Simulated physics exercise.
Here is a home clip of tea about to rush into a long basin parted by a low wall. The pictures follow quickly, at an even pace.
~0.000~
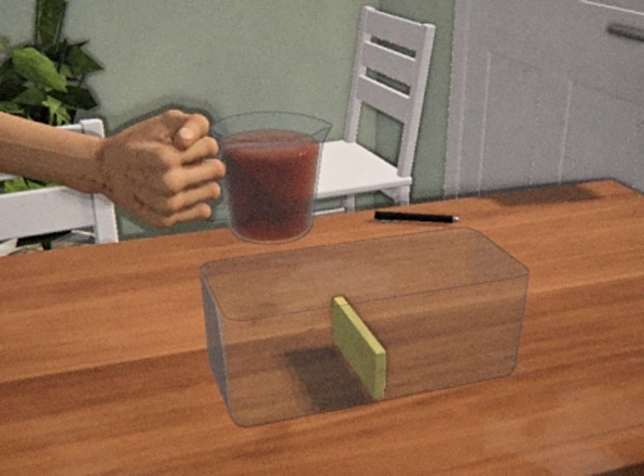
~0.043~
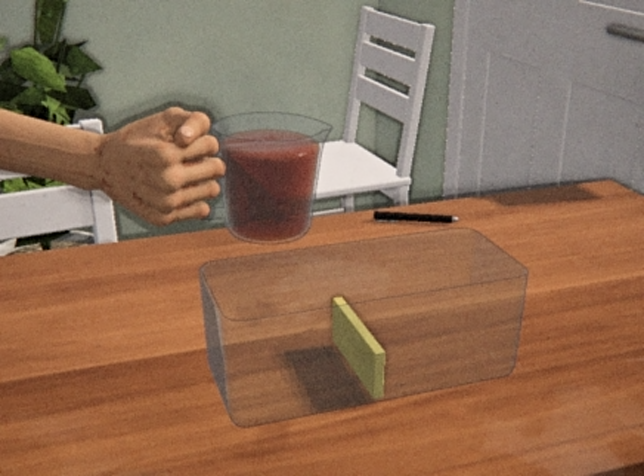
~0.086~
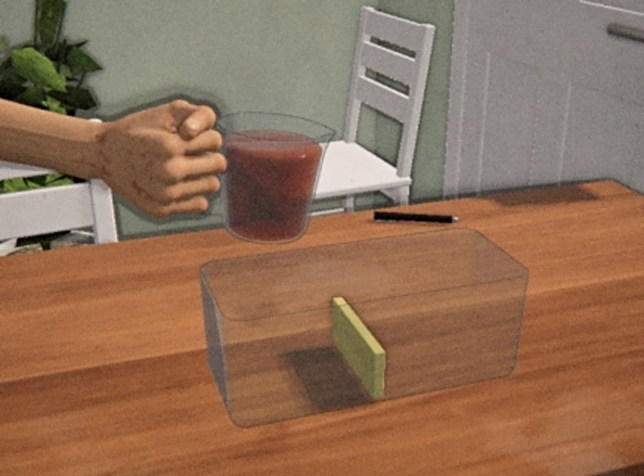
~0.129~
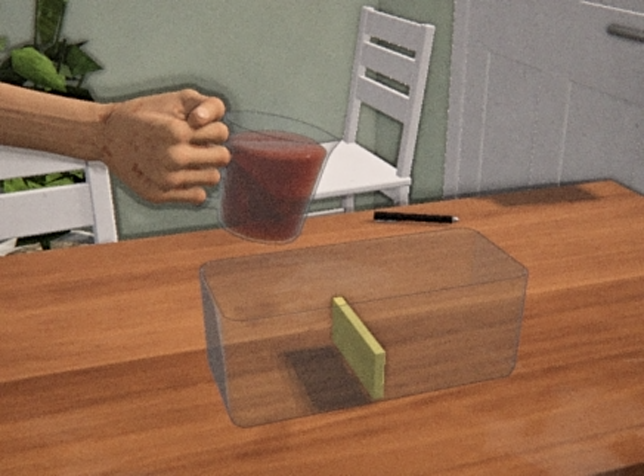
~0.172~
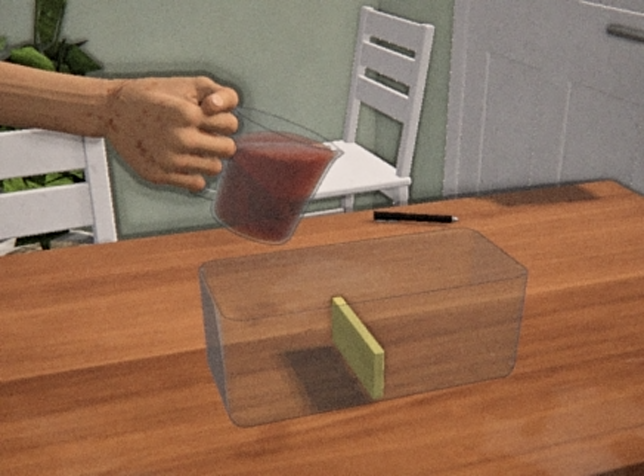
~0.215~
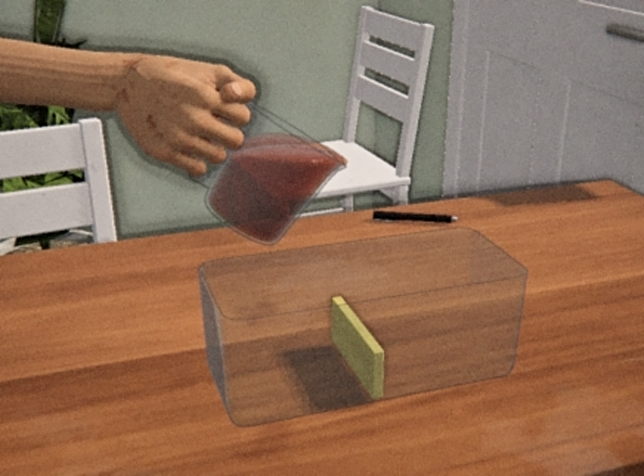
A hand tilting a clear jug of red tea steadily rightward above a long transparent basin with a low yellow-green wall inside.
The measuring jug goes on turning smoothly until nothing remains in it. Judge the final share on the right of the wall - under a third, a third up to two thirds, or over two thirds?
It is over two thirds.
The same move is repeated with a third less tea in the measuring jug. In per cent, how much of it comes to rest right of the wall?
About 85 percent.
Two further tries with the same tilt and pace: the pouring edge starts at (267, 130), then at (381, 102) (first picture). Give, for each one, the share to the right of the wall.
In order: Close to 5 and 95 percent.
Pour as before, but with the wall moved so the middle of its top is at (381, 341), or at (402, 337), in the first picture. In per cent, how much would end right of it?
With the first placement it is 50 %, with the second 15 %.
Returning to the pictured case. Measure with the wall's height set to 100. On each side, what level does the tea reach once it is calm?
Roughly 0 percent left, 40 percent right.
A moment on, the measuring jug is tipped on its side and 47 per cent is still to pour, 0 is left of the wall and 28 right of it.
Next, the measuring jug is tipped right over and 9 per cent is still to pour, 8 is left of the wall and 74 right of it.
Then the measuring jug is tipped right over and 1 per cent is still to pour, 10 is left of the wall and 88 right of it.
Later the measuring jug is tipped right over and 0 per cent is still to pour, 11 is left of the wall and 89 right of it.
In the end 11 per cent lies left of the wall, 89 right of it and 1 outside.
